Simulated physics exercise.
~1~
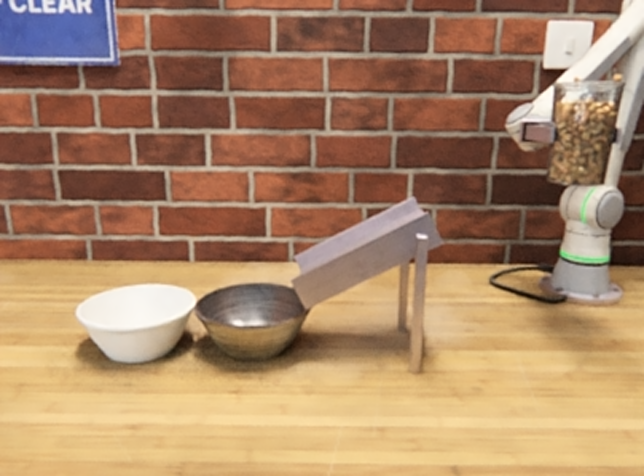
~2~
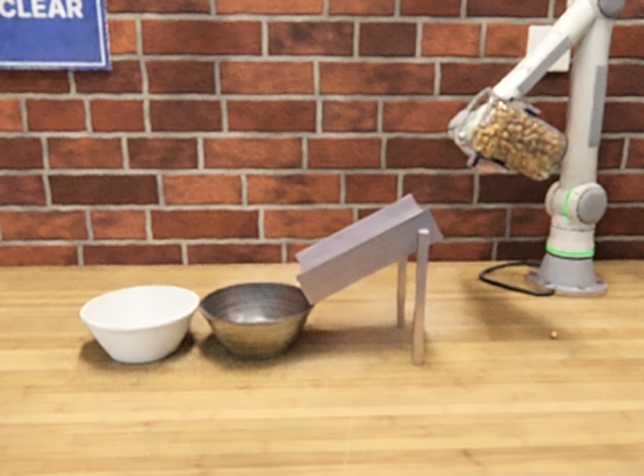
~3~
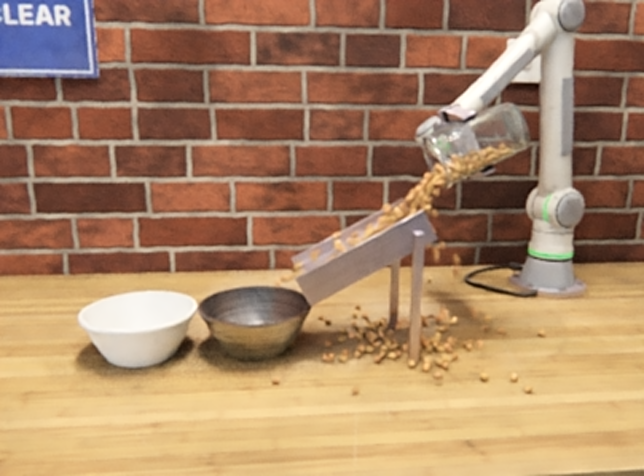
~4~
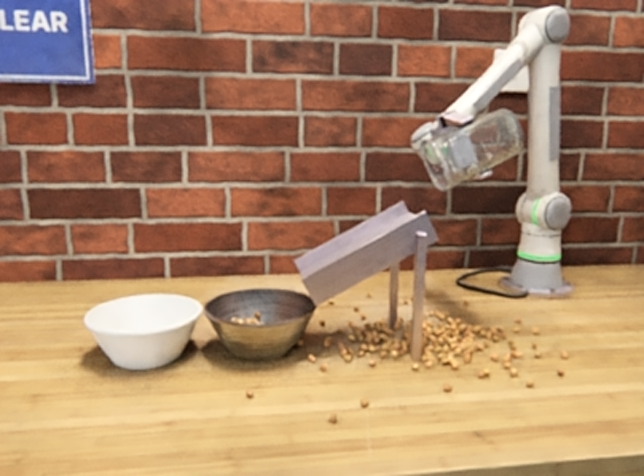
A robot arm swung a clear container of dried beans left and tipped it over a sloping chute, spilling many onto the wooden table, while some landed in the metal bowl and the white bowl beside it stayed empty.
